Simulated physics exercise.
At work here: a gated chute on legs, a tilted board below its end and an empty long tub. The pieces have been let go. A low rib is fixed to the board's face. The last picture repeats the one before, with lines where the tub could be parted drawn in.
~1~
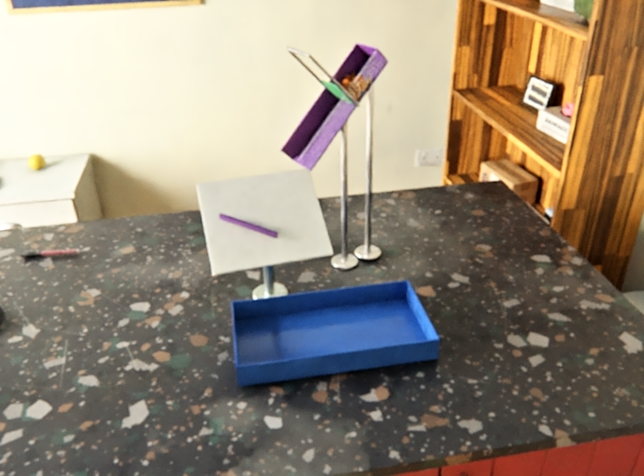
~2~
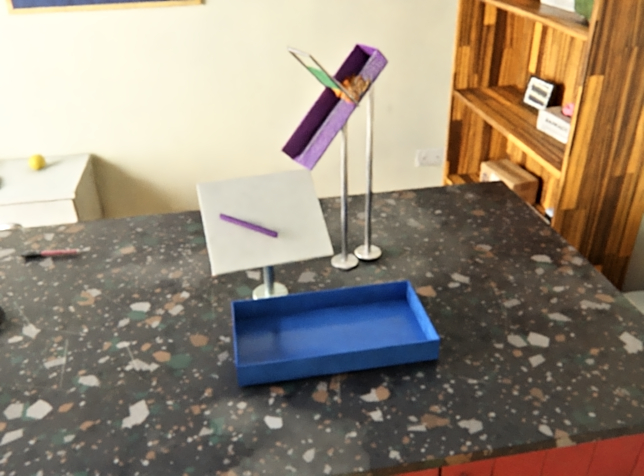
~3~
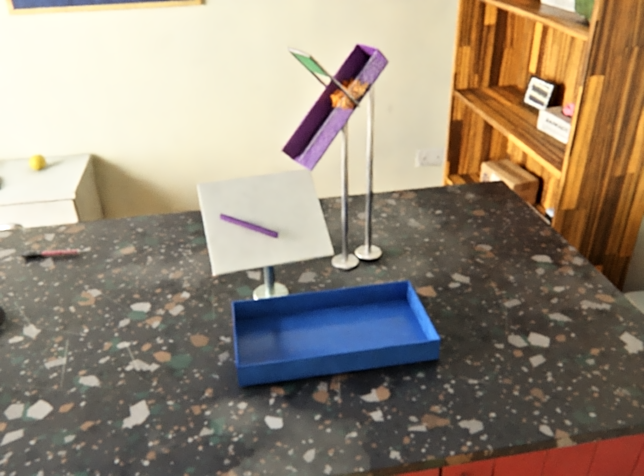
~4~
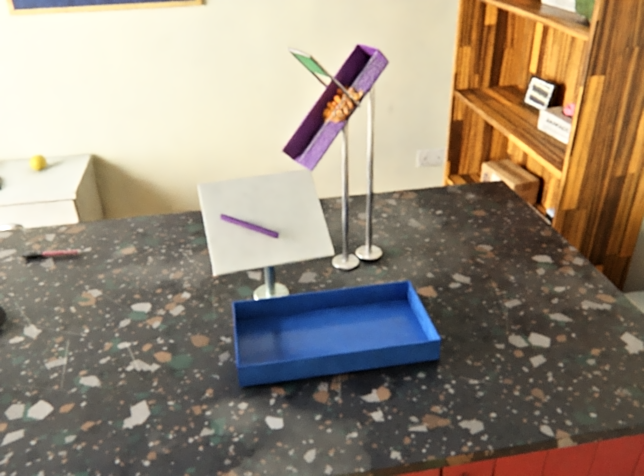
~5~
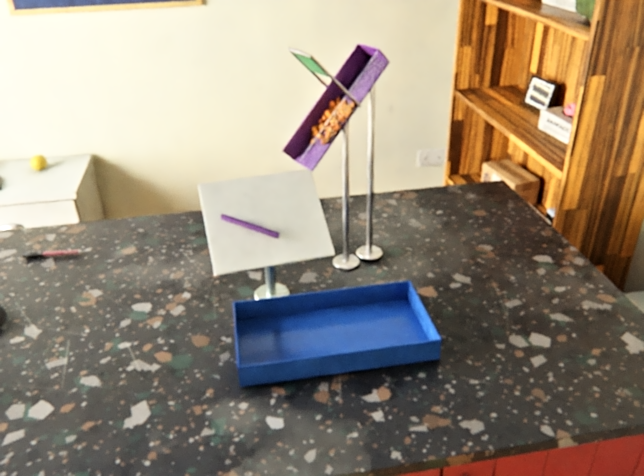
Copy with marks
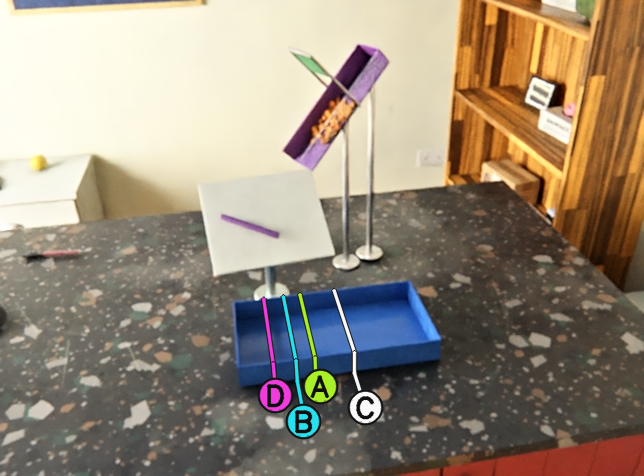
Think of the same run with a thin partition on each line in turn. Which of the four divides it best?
Take A.
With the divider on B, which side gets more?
Right.
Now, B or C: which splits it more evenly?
B.
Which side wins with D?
The right side.
On the marked copy, line A crosses the front rim at (314, 357); line B crosses the front rim at (295, 359); line C crosses the front rim at (354, 351); line D crosses the front rim at (273, 362).
If A is chosen, of what is caught, about a third on the left of the divider, about two thirds on the right.
If B is chosen, of what is caught, a small part on the left of the divider, most on the right.
If C is chosen, of what is caught, all on the left of the divider, none on the right.
If D is chosen, of what is caught, a small part on the left of the divider, most on the right.
